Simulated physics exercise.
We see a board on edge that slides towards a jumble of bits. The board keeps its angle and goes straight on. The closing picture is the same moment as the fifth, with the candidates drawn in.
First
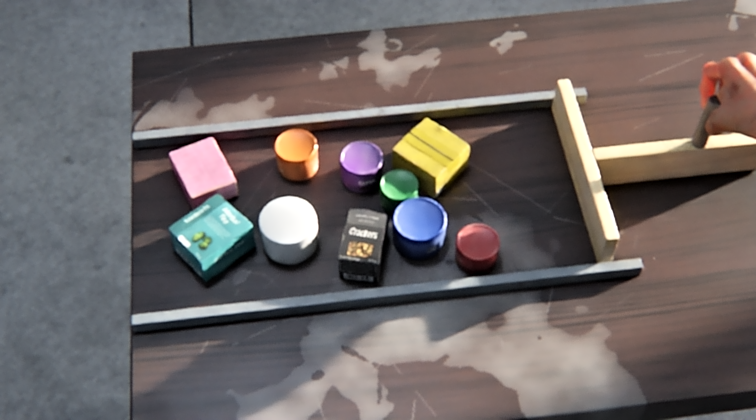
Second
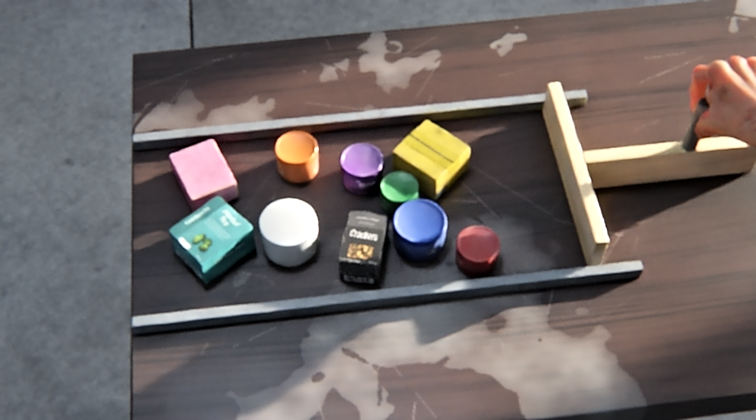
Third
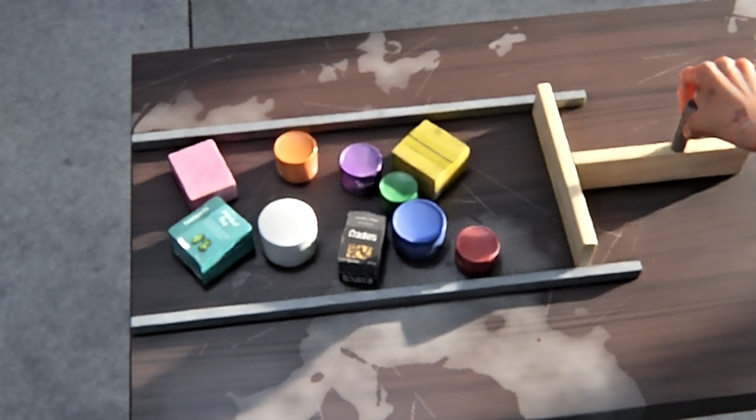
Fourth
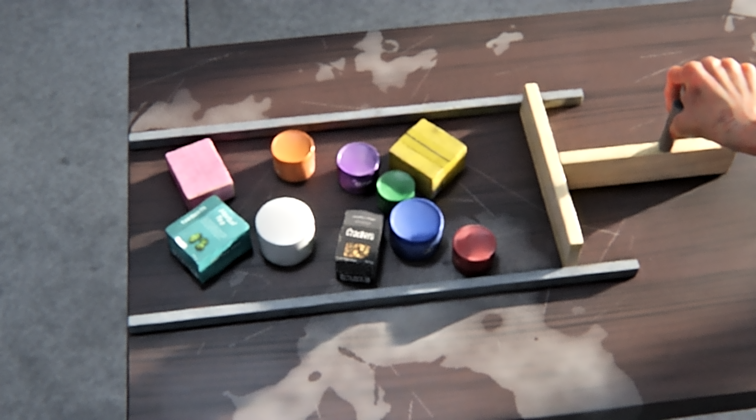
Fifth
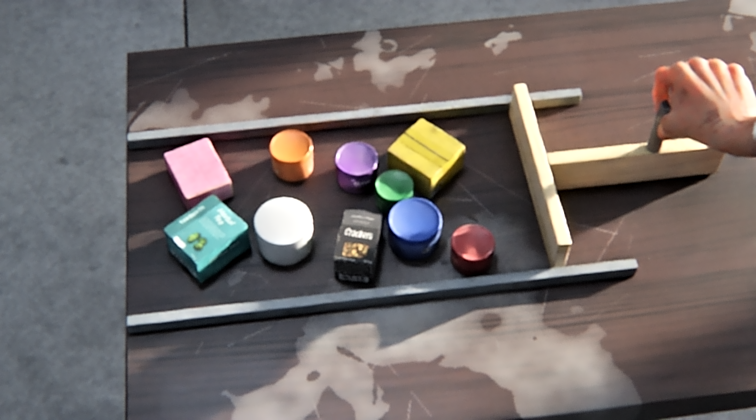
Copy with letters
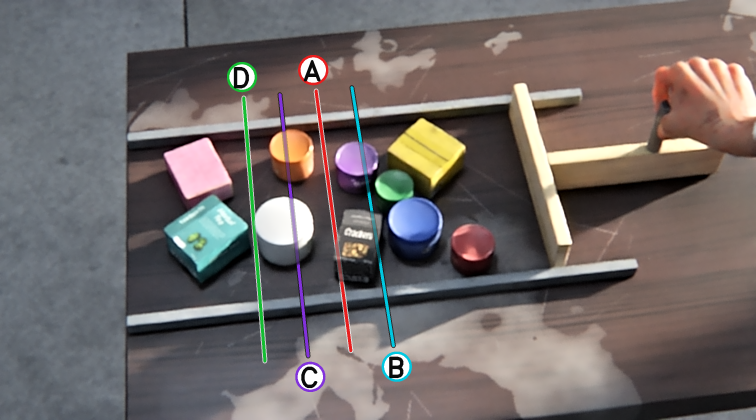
A hand slides a wooden board slowly left between two rails toward unmoving colourful objects.
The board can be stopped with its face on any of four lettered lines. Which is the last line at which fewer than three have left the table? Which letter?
It can go as far as D.
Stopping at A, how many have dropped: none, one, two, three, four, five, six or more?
In all, none.
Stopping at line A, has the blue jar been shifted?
By then, yes.
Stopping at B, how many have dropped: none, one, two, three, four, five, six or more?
By then, none.
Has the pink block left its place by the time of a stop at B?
No.
On the marked copy, A at (332, 210); B at (371, 205); C at (293, 214); D at (253, 218).
With D. Early on, board (439, 170); red tub (423, 261); black packet (347, 244).
Further on, board (336, 181); turquoise packet (169, 250); white pot (216, 213).
At the end, board (256, 189); pink block (127, 171); white pot (128, 216); none fallen.
As for the rest, A is within the limit but short; B is within the limit but short; C is within the limit but short.
